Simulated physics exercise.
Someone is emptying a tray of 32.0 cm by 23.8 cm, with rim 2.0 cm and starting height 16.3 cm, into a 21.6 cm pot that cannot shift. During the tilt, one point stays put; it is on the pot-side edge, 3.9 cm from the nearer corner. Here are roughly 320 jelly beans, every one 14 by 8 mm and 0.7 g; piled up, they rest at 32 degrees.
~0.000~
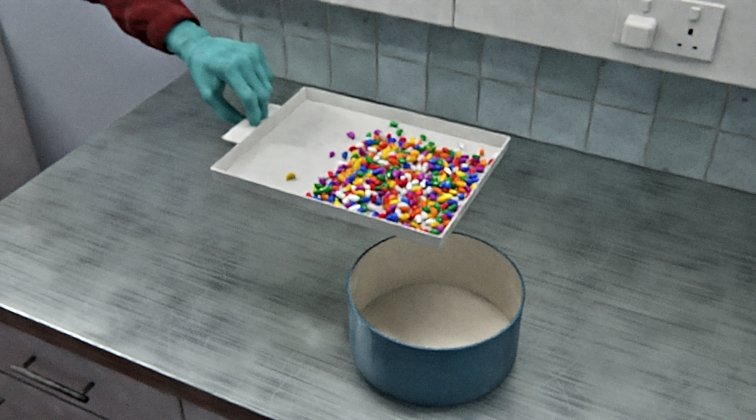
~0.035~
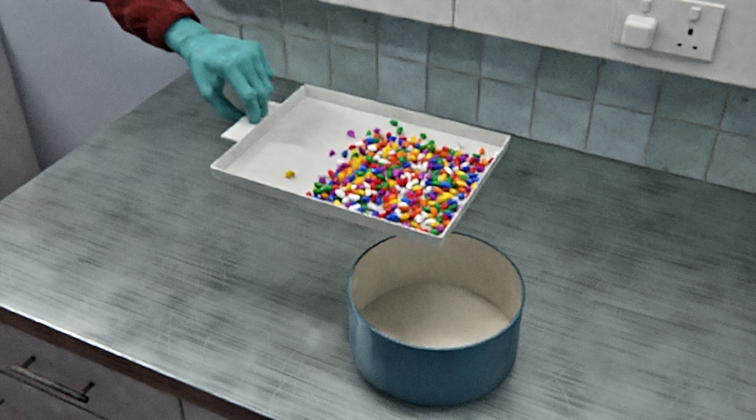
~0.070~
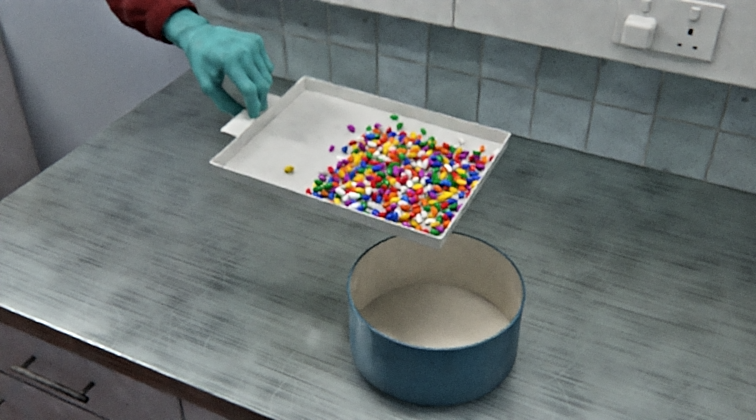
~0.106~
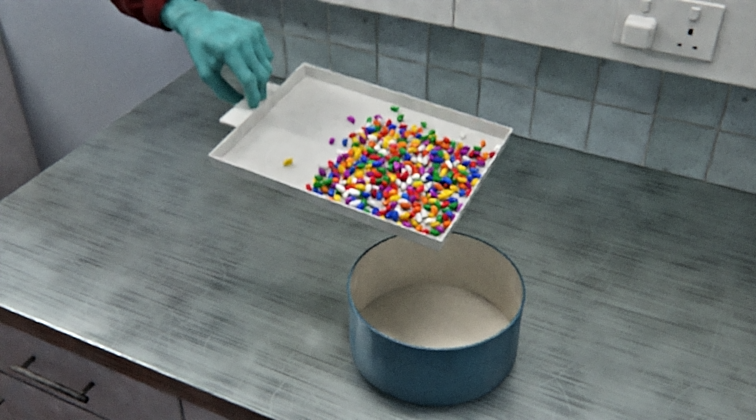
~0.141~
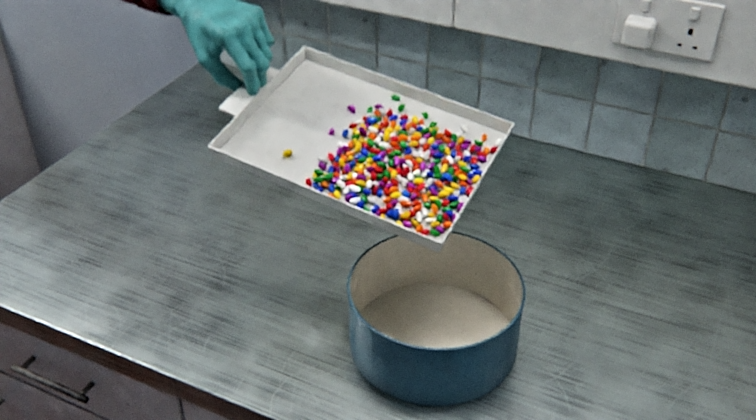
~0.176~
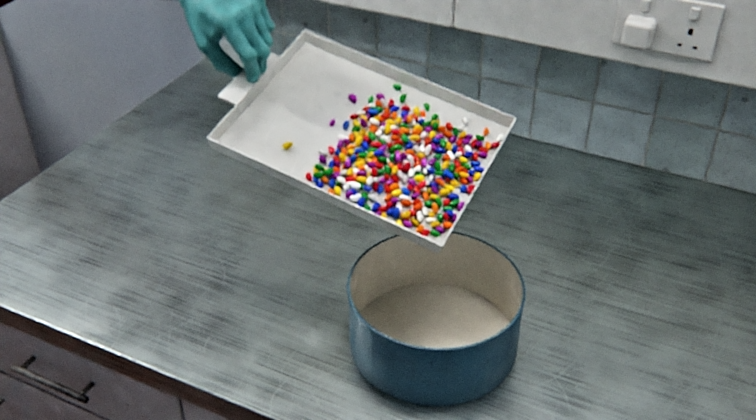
At first, a teal-gloved hand holds a white tray of colourful jelly beans nearly level above a blue pot on a grey counter. The hand then raises the tray's left end, slowly and then more steeply, so it slopes down to the right while the beans stay heaped toward that side.
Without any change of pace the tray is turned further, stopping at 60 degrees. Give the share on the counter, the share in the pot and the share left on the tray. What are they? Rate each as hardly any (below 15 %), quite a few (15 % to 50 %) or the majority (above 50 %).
I would put it this way: Counter: Hardly any, pot: The majority, tray: Quite a few.
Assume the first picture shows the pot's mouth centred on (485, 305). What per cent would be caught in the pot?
The share would be some 50 per cent.
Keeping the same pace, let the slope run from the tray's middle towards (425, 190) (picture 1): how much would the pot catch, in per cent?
That comes to around 25 per cent.
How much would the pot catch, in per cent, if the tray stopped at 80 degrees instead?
The pot would get around 95 per cent.
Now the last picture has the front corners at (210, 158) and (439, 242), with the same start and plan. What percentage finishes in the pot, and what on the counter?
In the pot: 40 per cent; on the counter: 5 per cent.
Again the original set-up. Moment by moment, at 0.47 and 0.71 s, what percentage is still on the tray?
First 100, then 80.
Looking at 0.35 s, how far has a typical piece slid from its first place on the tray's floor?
Displacement on the tray: About 1 cm.
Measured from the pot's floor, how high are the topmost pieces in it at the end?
It reaches roughly 2.5 cm.
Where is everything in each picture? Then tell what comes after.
The first frame shows tray tilt 0 degrees, front corners at (213, 168) and (440, 236); middle of the pieces at (402, 175); pot at (436, 285).
The second frame shows tray tilt 1 degrees, front corners at (213, 166) and (440, 236); middle of the pieces at (402, 175).
The third frame shows tray tilt 3 degrees, front corners at (212, 162) and (440, 237); middle of the pieces at (402, 172).
The fourth frame shows tray tilt 6 degrees, front corners at (212, 154) and (440, 239), lowest corner right front; middle of the pieces at (402, 168).
The fifth frame shows tray tilt 11 degrees, front corners at (211, 145) and (441, 241), lowest corner right front; middle of the pieces at (403, 162).
The sixth frame shows tray tilt 16 degrees, front corners at (210, 137) and (441, 243), lowest corner right front; middle of the pieces at (404, 157); pot at (436, 285). Its pace works out near 135 degrees a second.
After 0.35 s, tilt 39 degrees; the tray holds 100 %, the pot 0 %.
Then, at 0.47 s, tilt 55 degrees; the tray holds 100 %, the pot 0 %.
After 0.71 s, tilt 60 degrees; the tray holds 80 %, the pot 10 %.
In the end, at 2.3 s, counter 0 %, pot 60 %, tray 35 %.
